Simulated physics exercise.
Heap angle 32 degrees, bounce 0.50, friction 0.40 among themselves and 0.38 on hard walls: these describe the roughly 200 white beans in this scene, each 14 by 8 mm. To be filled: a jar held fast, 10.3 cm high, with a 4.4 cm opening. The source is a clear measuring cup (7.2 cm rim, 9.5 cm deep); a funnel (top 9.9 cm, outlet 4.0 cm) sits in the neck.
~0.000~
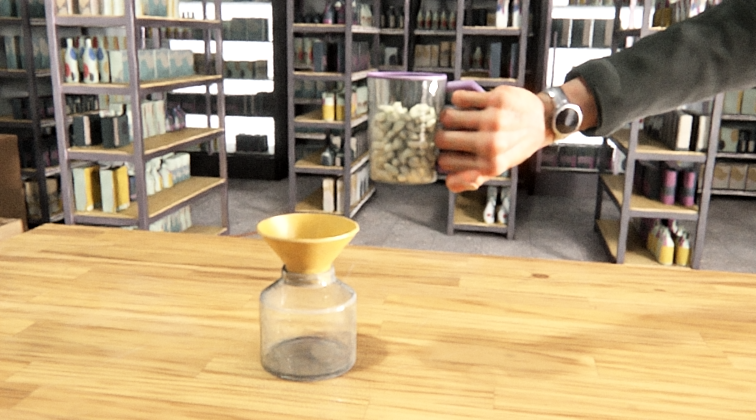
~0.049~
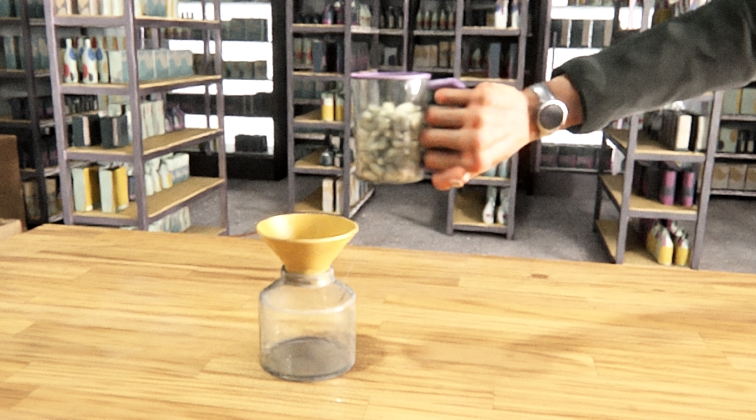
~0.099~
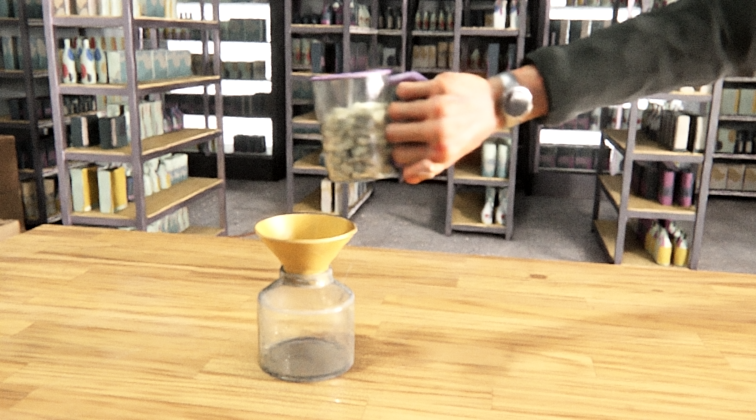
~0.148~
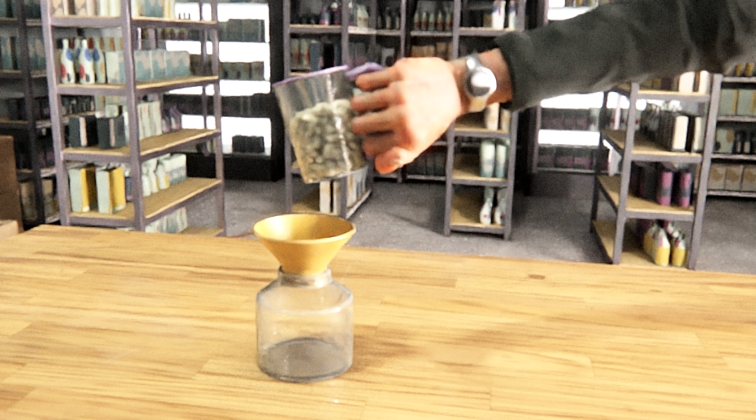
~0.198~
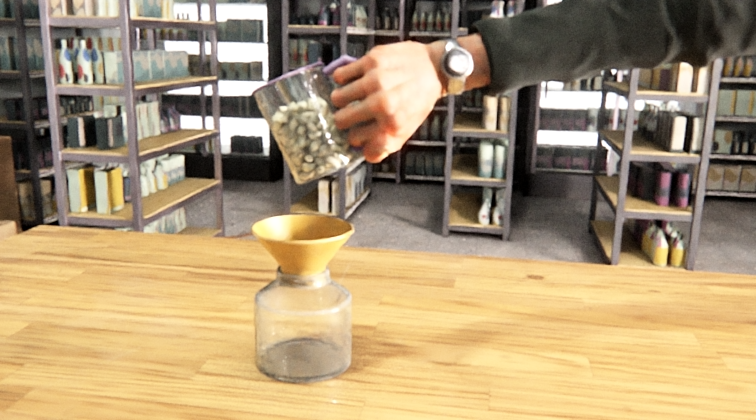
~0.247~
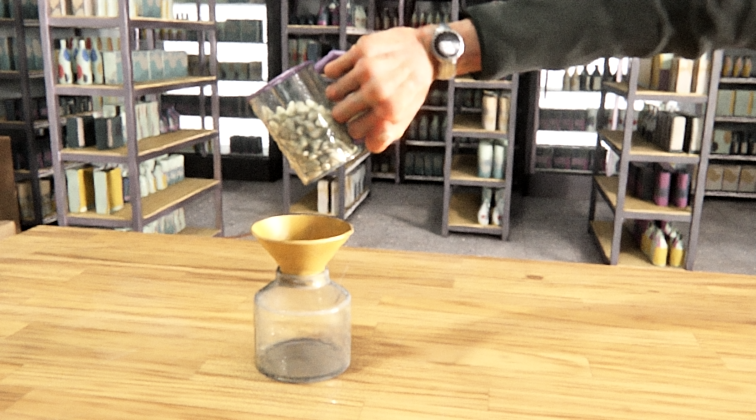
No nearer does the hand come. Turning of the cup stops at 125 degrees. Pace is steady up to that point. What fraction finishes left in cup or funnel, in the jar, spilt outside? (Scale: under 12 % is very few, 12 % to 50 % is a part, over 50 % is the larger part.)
Still above very few, jar a part, spilt the larger part.
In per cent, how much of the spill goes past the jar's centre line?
Share: Around 100 %.
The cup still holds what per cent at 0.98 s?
It comes out close to 15 per cent.
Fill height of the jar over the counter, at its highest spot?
I'd put it near 2.0 centimetres.
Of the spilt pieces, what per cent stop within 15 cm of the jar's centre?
30 per cent, roughly.
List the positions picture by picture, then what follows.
The first frame shows cup at (405, 127), tilt 0 degrees, lip at (369, 75), moved 0.0 cm; middle of the pieces at (404, 145); jar at (308, 314).
The second frame shows cup at (390, 127), tilt 2 degrees, lip at (352, 76), moved 1.4 cm; middle of the pieces at (390, 145).
The third frame shows cup at (356, 126), tilt 7 degrees, lip at (314, 79), moved 4.5 cm; middle of the pieces at (358, 144).
The fourth frame shows cup at (324, 125), tilt 16 degrees, lip at (276, 85), moved 7.6 cm; middle of the pieces at (327, 142).
The fifth frame shows cup at (308, 125), tilt 24 degrees, lip at (256, 93), moved 9.0 cm; middle of the pieces at (313, 141).
The sixth frame shows cup at (307, 125), tilt 33 degrees, lip at (251, 102), moved 9.0 cm; middle of the pieces at (315, 140); jar at (303, 316). The cup's pace is about 175 degrees a second.
Then, at 0.51 s, tilt 79 degrees; the cup holds 100 %, the jar 0 %.
After 0.68 s, tilt 109 degrees; the cup holds 100 %, the jar 0 %.
After 0.98 s, tilt 125 degrees; the cup holds 15 %, the jar 10 %.
In the end, at 2.4 s, still above 0 %, jar 25 %, spilt 75 %.
